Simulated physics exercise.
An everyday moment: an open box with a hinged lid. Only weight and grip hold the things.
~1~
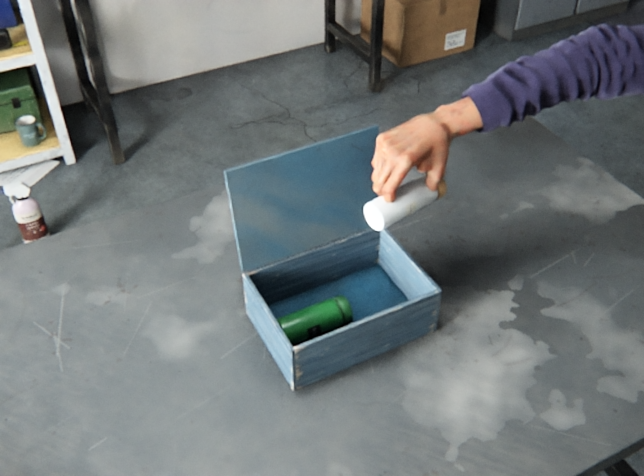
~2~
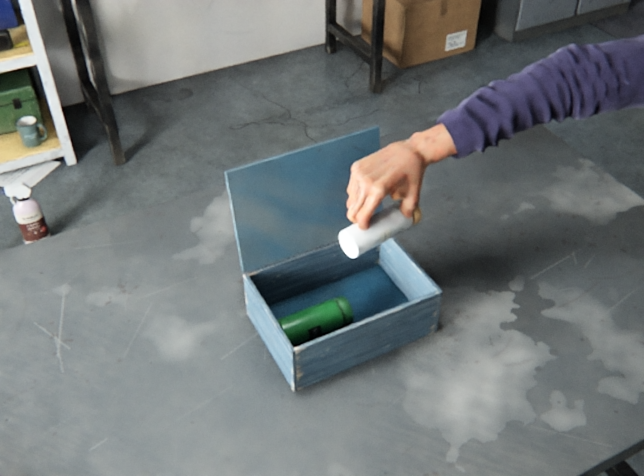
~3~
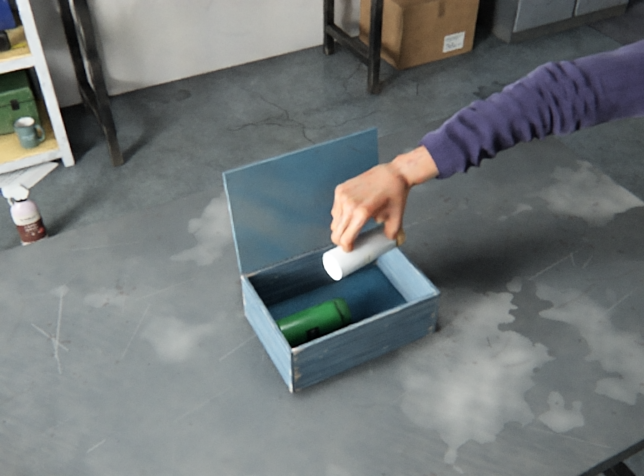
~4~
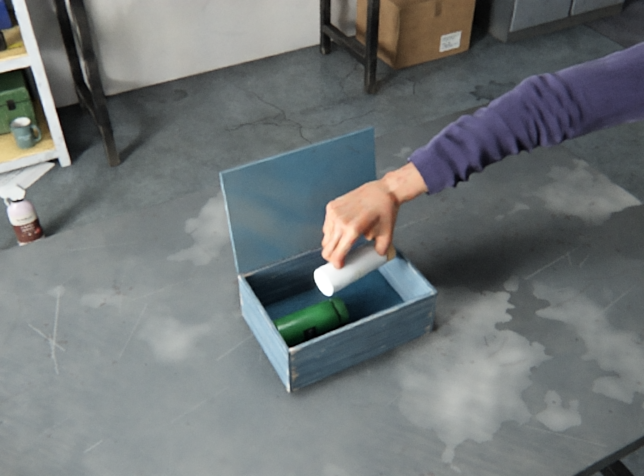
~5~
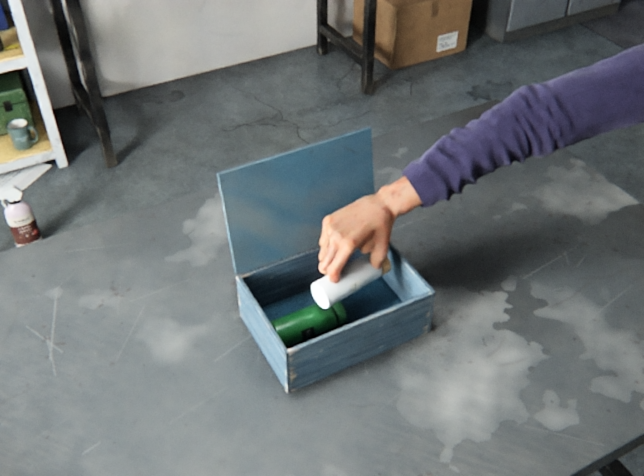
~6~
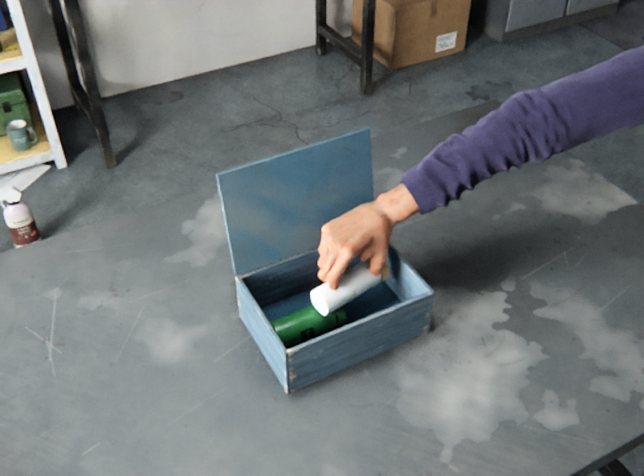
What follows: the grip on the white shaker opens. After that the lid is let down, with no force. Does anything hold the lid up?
Outcome: The lid sits on the rim.
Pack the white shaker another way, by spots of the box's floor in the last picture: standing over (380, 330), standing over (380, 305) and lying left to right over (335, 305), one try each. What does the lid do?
First, it will not close; second, it stays ajar; third, it shuts flat.
Then, 0.90 s on from there, lid starting down; white shaker shifted about its own width near (374, 316).
Then, 1.50 s on from there, lid 65° above the rim; white shaker shifted about its own width near (374, 316).
Then, 2.00 s on from there, lid 25° above the rim; white shaker shifted about its own width near (374, 316).
Then, 2.40 s on from there, lid shut; white shaker shifted about its own width near (375, 315); green shaker shifted a little.
In the end, lid shut; moved from the start, white shaker; green shaker unmoved. At the end, from the last picture's camera, white shaker near (375, 315).
